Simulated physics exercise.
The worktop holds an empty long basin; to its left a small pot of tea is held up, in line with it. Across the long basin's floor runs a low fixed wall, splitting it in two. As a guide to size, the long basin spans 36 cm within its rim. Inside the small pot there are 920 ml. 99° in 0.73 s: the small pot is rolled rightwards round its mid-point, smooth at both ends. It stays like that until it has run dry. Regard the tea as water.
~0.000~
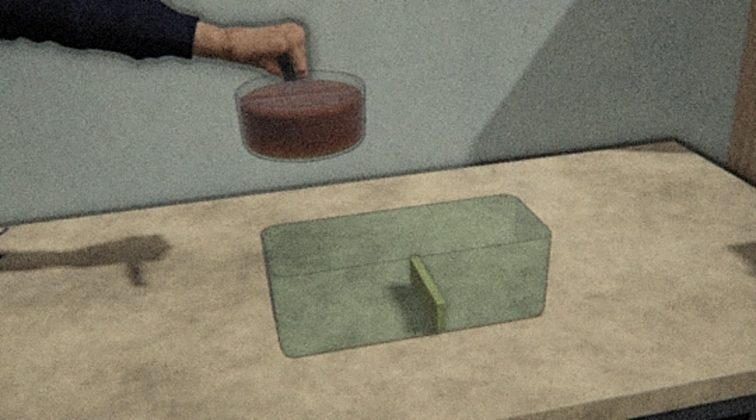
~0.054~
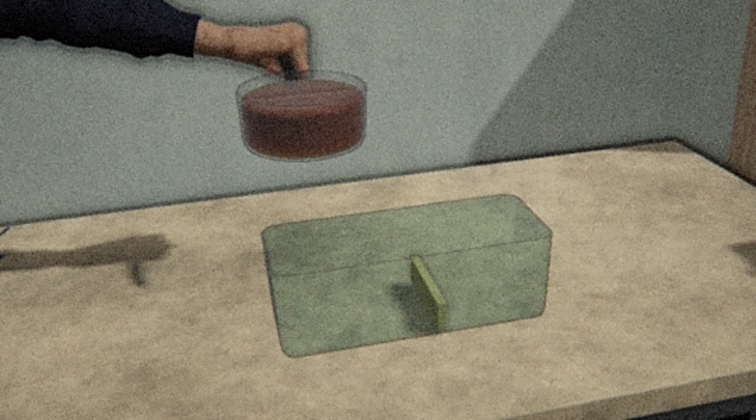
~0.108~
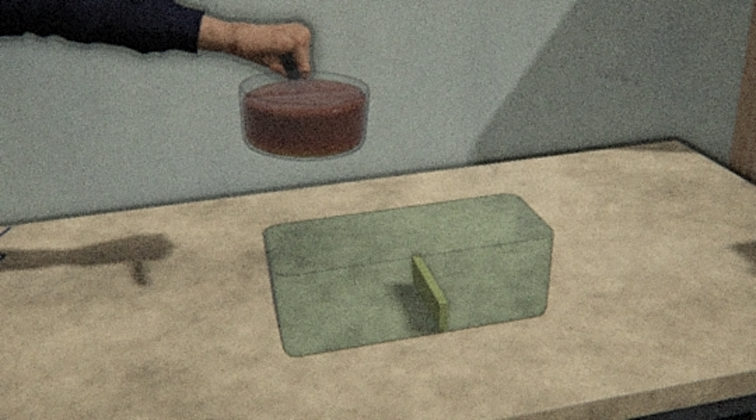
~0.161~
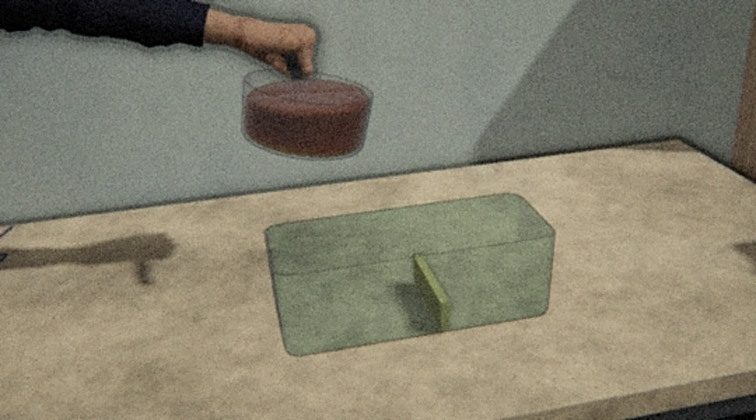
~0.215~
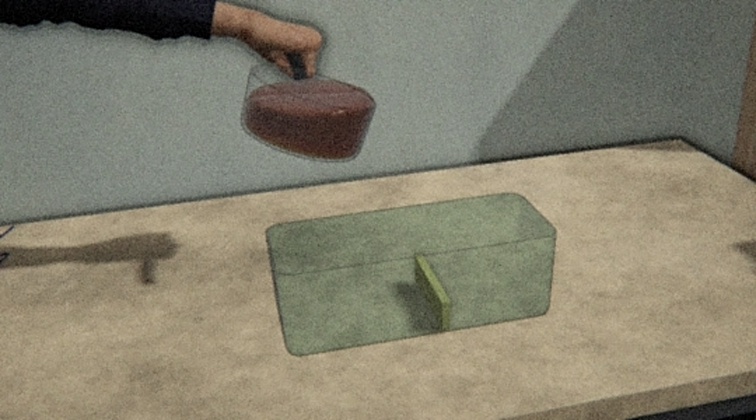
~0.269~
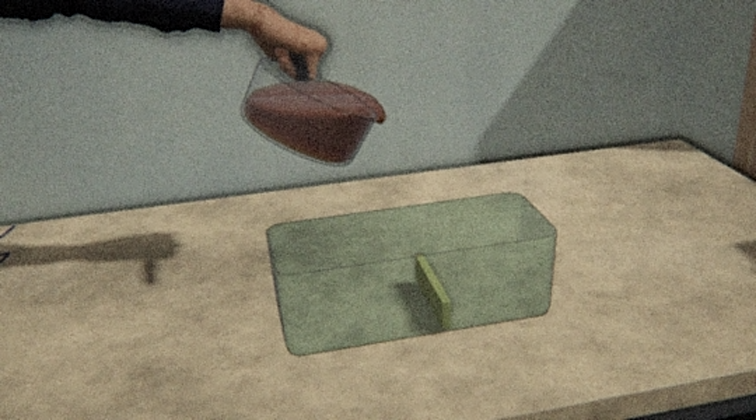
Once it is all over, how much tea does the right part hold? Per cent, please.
The right part holds about 47 per cent.
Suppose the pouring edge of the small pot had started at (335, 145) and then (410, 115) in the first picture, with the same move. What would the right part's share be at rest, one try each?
Around 15 per cent first, around 70 per cent next.
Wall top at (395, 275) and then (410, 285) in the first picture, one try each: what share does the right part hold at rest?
Some 75 in a hundred, then some 65 in a hundred.
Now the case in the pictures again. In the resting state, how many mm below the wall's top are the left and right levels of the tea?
The left comes to roughly 24 mm and the right to roughly 20 mm.
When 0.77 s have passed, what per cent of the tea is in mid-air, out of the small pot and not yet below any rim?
Close to 8 %.
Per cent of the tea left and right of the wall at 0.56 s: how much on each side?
Left roughly 6, right roughly 20.
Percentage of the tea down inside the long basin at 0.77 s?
Around 86 per cent of the whole.
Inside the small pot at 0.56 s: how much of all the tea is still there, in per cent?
At that time about 26 in a hundred parts are still held.
Then, 0.56 s in, the tilt is 86° and 26 per cent is still to pour, 6 is left of the wall and 20 right of it.
Then, 0.77 s in, the tilt is 99° and 6 per cent is still to pour, 38 is left of the wall and 48 right of it.
Then, 0.99 s in, the tilt is 99° and 1 per cent is still to pour, 48 is left of the wall and 46 right of it.
Then, 1.23 s in, the tilt is 99° and 0 per cent is still to pour, 51 is left of the wall and 47 right of it.
Finally, 51 per cent lies left of the wall, 47 right of it and 2 outside.
